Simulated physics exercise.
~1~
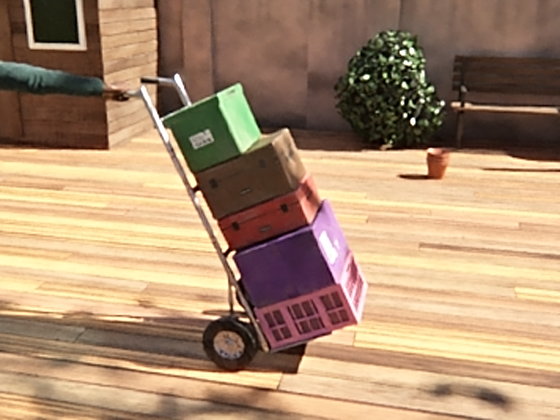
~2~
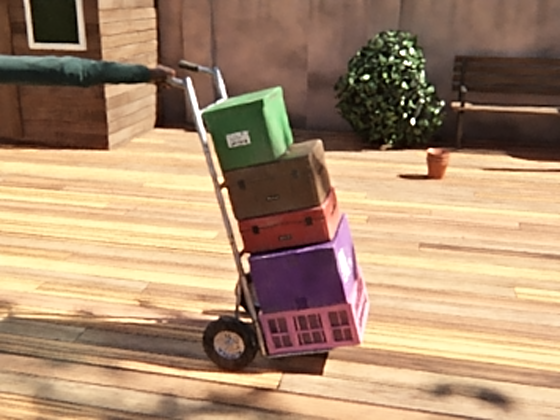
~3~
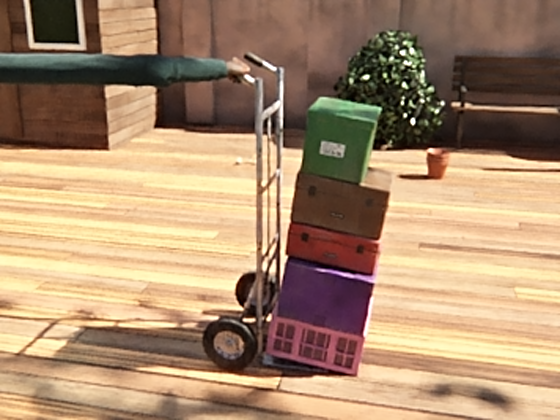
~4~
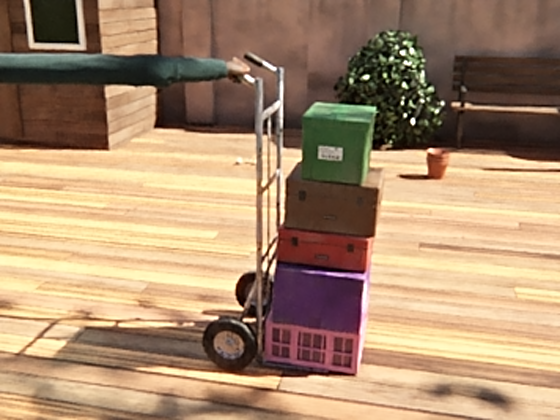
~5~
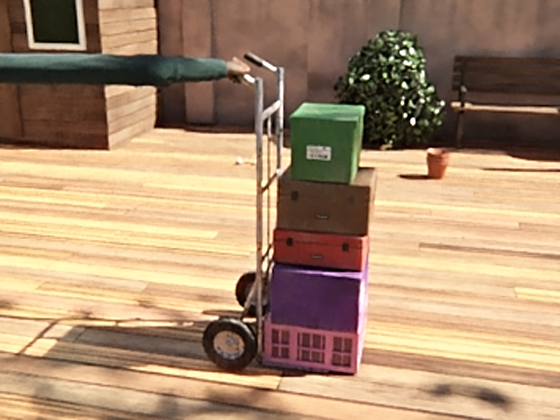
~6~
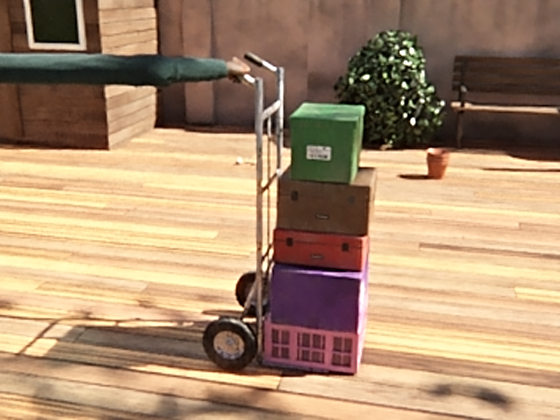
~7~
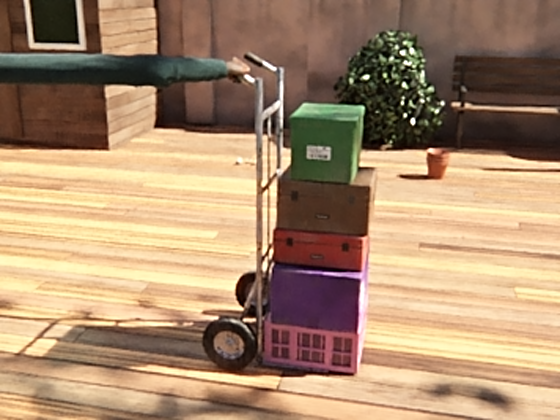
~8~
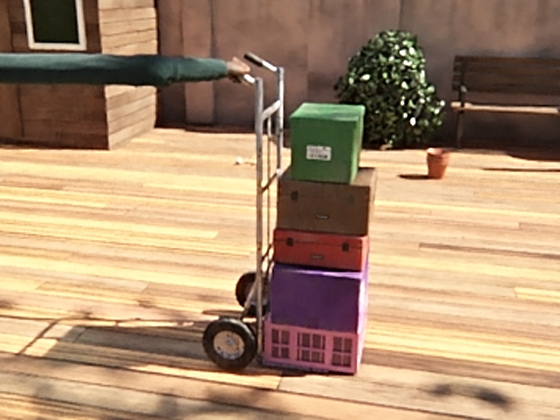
An arm tips a loaded hand truck upright, and its five stacked containers rock, then settle.
